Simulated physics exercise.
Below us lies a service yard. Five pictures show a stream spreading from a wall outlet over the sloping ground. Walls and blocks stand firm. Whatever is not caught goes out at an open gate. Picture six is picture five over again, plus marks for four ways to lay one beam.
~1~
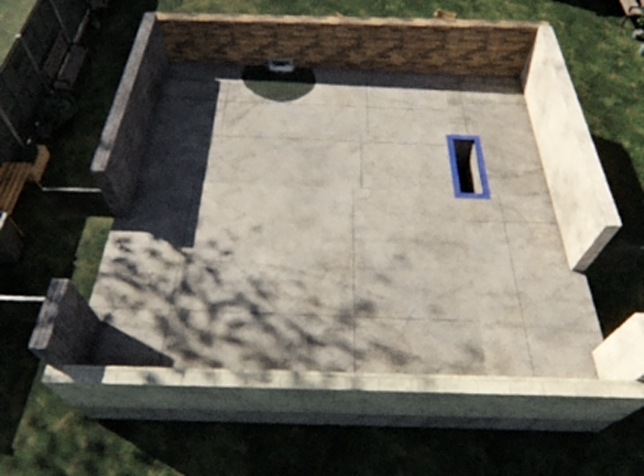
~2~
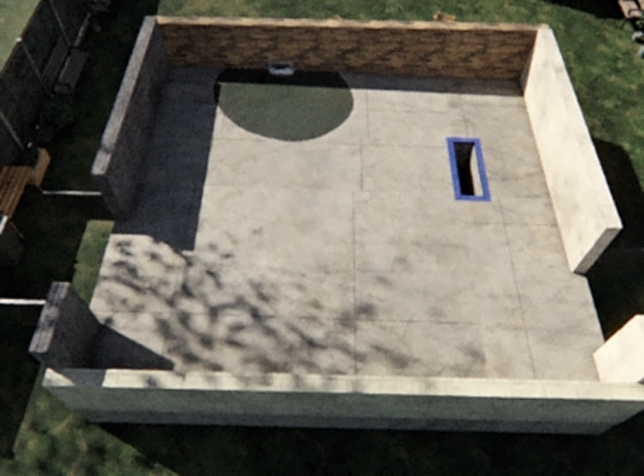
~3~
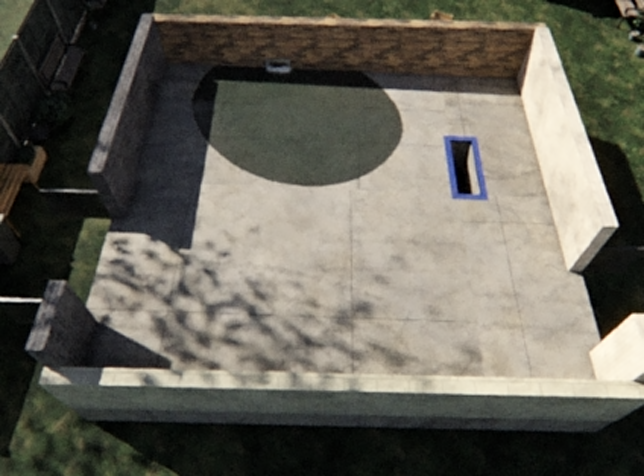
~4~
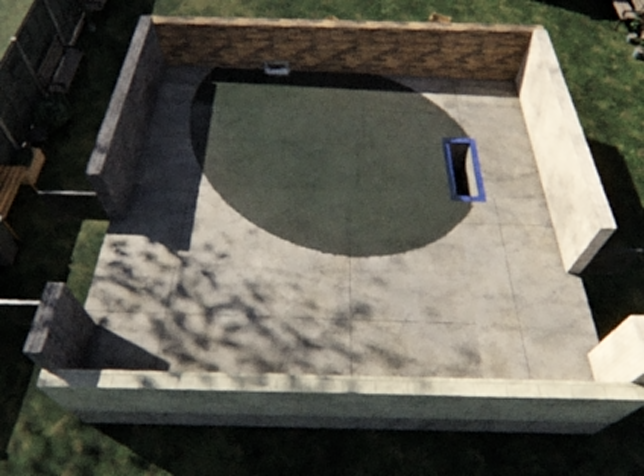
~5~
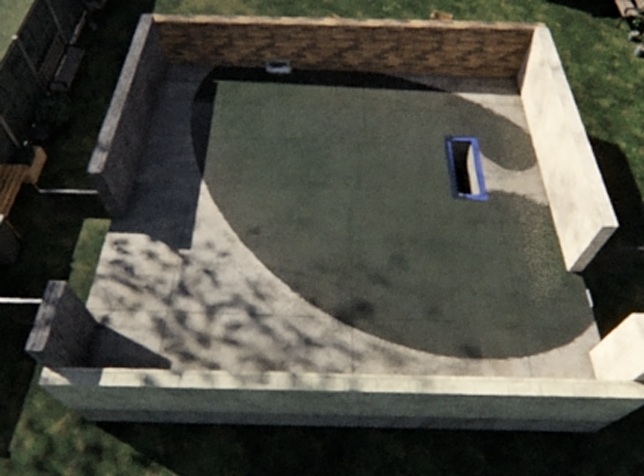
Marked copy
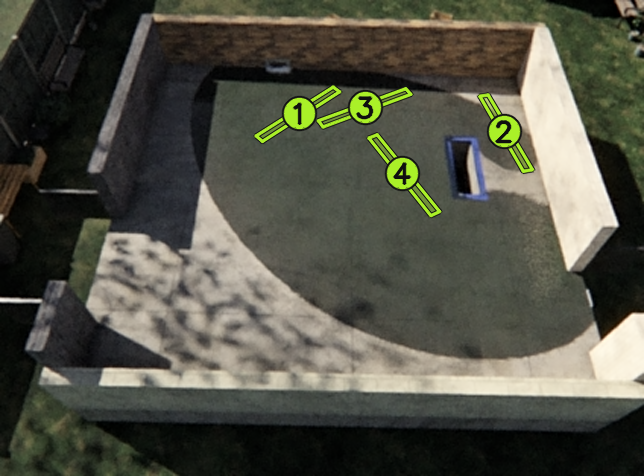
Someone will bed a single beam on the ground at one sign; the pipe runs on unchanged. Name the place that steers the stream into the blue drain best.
The answer is position 2.
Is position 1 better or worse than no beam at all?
Position 1 is worse.
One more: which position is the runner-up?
Here it is position 4.
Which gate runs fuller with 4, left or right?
The right gate.
On the marked copy, 1 from (259, 138) to (336, 89); 2 from (483, 95) to (527, 170); 3 from (320, 123) to (408, 91); 4 from (373, 136) to (435, 213).
If 1 is chosen, about 9 % of the stream runs into the blue drain, about 90 % out by the gates.
If 2 is chosen, about 25 % of the stream runs into the blue drain, about 75 % out by the gates.
If 3 is chosen, about 7 % of the stream runs into the blue drain, about 93 % out by the gates.
If 4 is chosen, about 14 % of the stream runs into the blue drain, about 86 % out by the gates.
